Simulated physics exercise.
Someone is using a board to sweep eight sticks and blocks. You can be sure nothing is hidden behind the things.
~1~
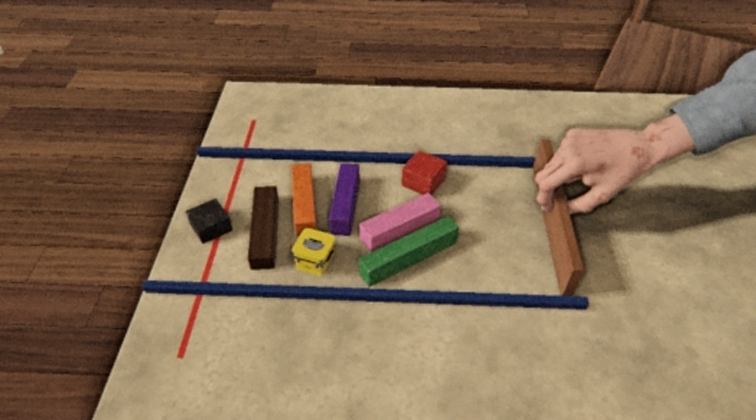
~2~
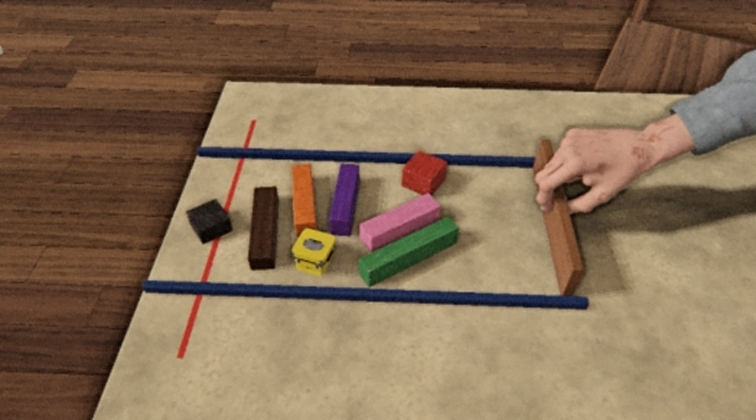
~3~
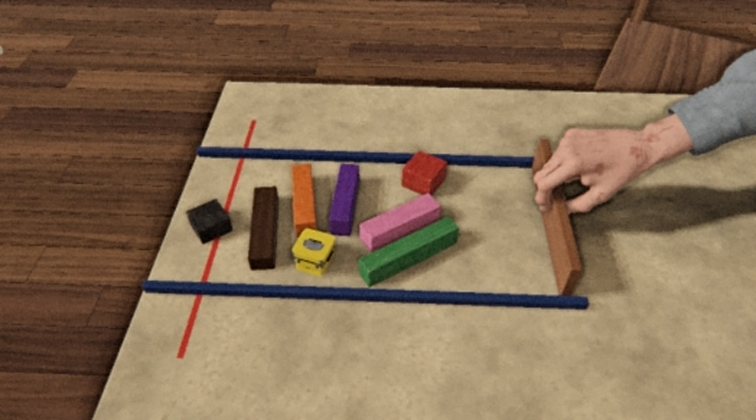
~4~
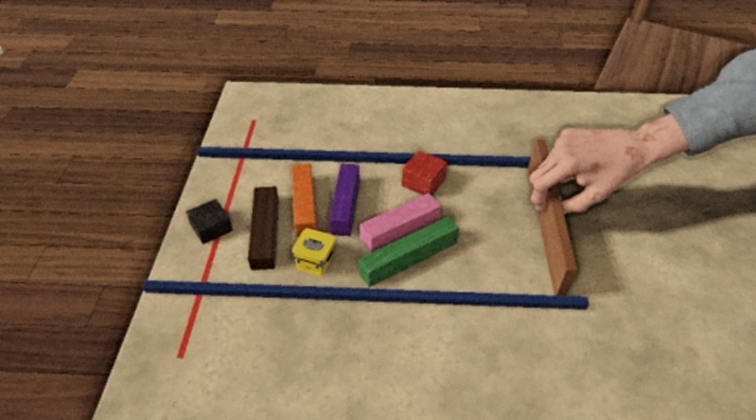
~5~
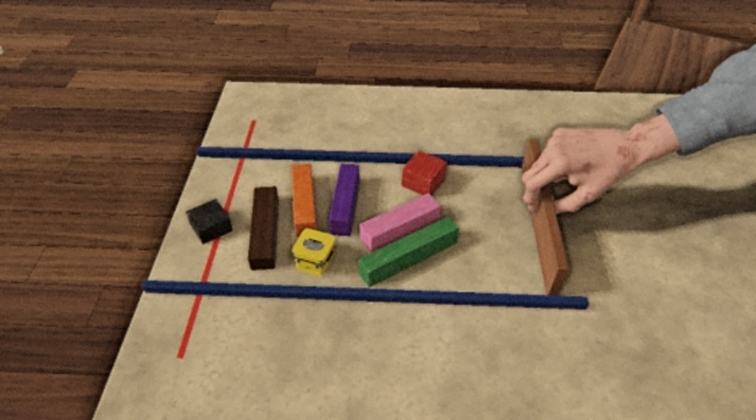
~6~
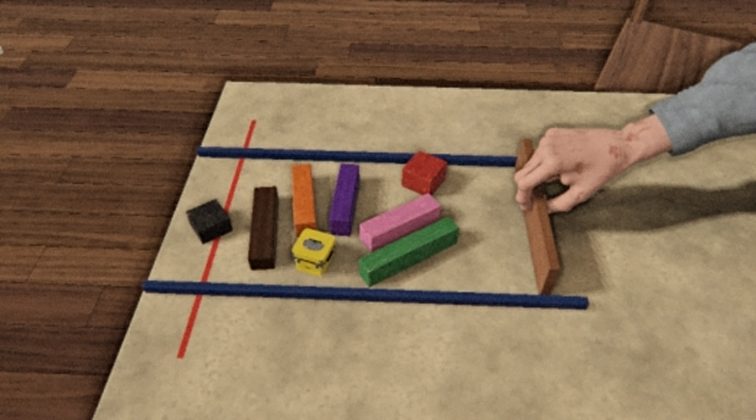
A hand slid a wooden board slightly to the left between two blue rods, while the colorful sticks and blocks lying in front of it, near a red line, stayed still.
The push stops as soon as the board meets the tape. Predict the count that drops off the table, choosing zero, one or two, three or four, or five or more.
After the push, three or four have dropped.
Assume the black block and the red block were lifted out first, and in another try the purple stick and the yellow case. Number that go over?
2 and 2.
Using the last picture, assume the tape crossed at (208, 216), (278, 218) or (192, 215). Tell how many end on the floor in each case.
In order, 5, 1 and 7.
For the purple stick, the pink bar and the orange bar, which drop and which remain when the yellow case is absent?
Purple stick still up, pink bar still up, orange bar down.
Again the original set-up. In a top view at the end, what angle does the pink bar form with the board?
I'd put it at about 35°.
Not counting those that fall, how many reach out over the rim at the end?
The number overhanging is 3.
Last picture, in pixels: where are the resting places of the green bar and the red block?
The green bar ends up near (171, 247), and the red block near (217, 173).
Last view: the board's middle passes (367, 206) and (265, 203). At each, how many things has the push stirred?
I count 7 first and 8 after.
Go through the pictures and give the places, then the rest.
In the first frame, black block (209, 221); brown stick (264, 226); orange bar (304, 199); board (555, 212); tape (224, 216).
In the second frame, brown stick (264, 226); yellow case (315, 253).
In the third frame, orange bar (304, 199); red block (424, 174).
In the fourth frame, black block (209, 221); purple stick (345, 199).
In the fifth frame, brown stick (264, 226); pink bar (401, 222).
In the sixth frame, black block (209, 221); brown stick (264, 226); orange bar (304, 199); board (535, 212); tape (224, 216).
Soon after, none off yet; black block at rest near (209, 221); brown stick at rest near (264, 226); orange bar at rest near (304, 199).
At rest, the number that fall off is three or four; fallen, yellow case, orange bar, brown stick and black block.
